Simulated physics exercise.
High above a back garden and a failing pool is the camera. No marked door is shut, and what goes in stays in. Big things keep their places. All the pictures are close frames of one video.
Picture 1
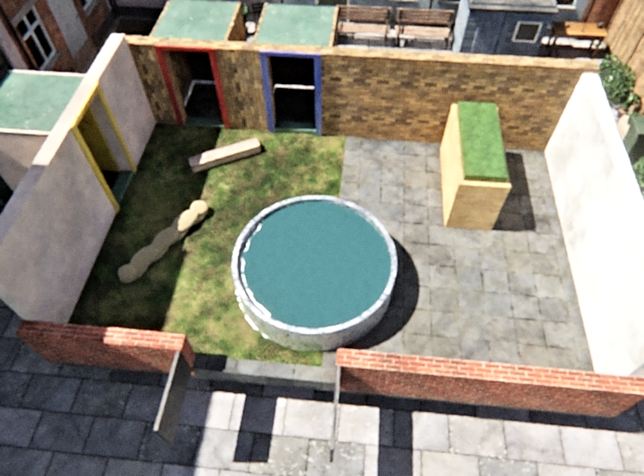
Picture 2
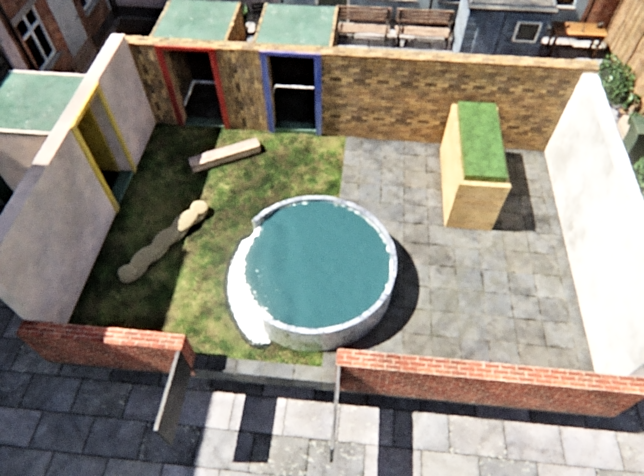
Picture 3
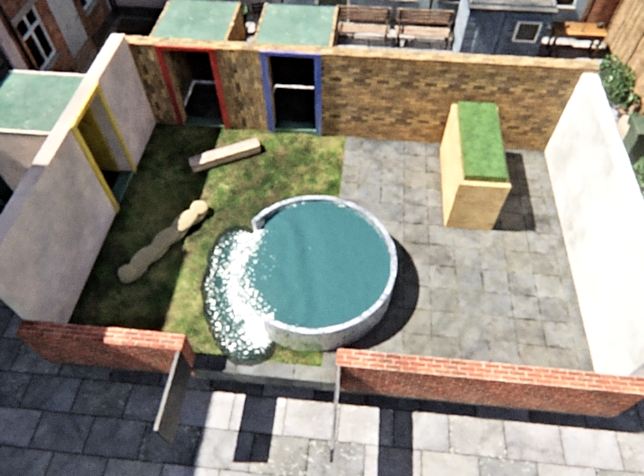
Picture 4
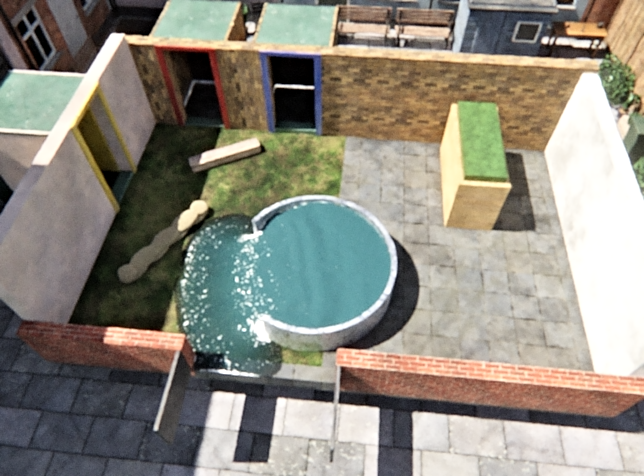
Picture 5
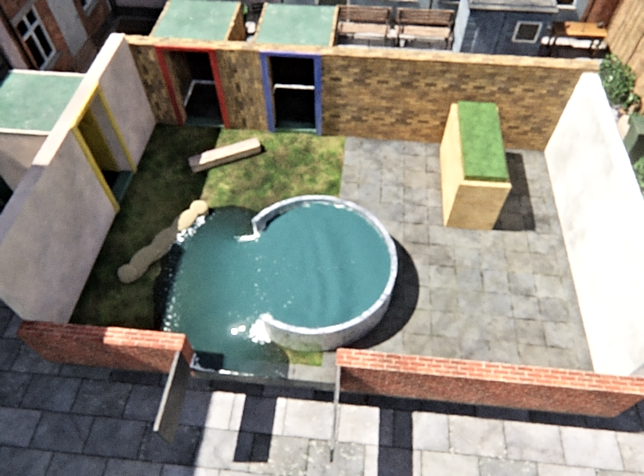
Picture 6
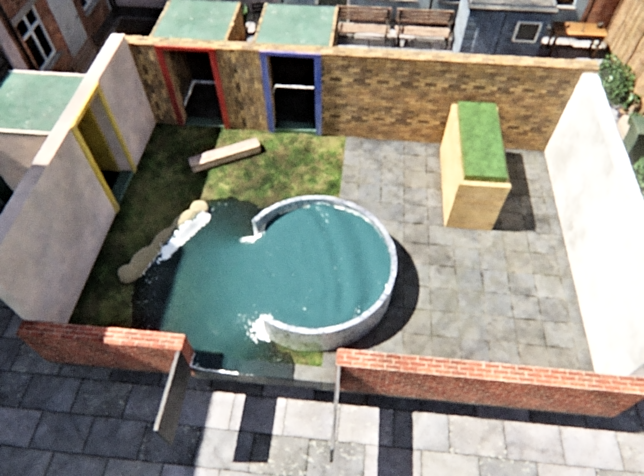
Round garden pool bursting open on its left side, water gushing out and spreading across the grass to the wavy wooden piece.
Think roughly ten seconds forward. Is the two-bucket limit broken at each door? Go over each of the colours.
Outcome: The blue door receives no more than two buckets. The yellow door receives no more than two buckets. The red door receives more than two buckets.
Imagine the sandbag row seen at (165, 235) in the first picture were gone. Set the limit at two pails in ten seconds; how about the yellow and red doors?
Well, the yellow door ends up above and the red door ends up above.
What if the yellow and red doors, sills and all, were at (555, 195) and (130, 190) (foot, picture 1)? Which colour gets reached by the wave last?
It is the door marked yellow.
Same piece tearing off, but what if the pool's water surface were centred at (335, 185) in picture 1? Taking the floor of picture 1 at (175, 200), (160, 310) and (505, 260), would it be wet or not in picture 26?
Soaked, soaked, spared.
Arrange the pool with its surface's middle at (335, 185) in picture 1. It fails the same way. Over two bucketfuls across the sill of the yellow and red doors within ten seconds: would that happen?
Briefly, the yellow door gets too much and the red door gets too much.
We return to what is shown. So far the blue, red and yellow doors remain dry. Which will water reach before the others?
Answer: The door marked yellow.
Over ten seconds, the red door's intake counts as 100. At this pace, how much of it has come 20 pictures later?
Around 0 percent.
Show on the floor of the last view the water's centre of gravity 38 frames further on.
At about (243, 237).
A moment on, water covers 20 % of the floor; the blue door not reached, the yellow door not reached, the red door not reached.
Next, water covers 25 % of the floor; the blue door not reached, the yellow door not reached, the red door not reached.
Then, water covers 35 % of the floor; the blue door not reached, the yellow door wet at the sill, nothing in, the red door not reached.
Later, water covers 55 % of the floor; the blue door wet at the sill, nothing in, the yellow door under two buckets in, the red door over two buckets in.
In the end, water covers 70 % of the floor; the blue door under two buckets in, the yellow door under two buckets in, the red door over two buckets in.
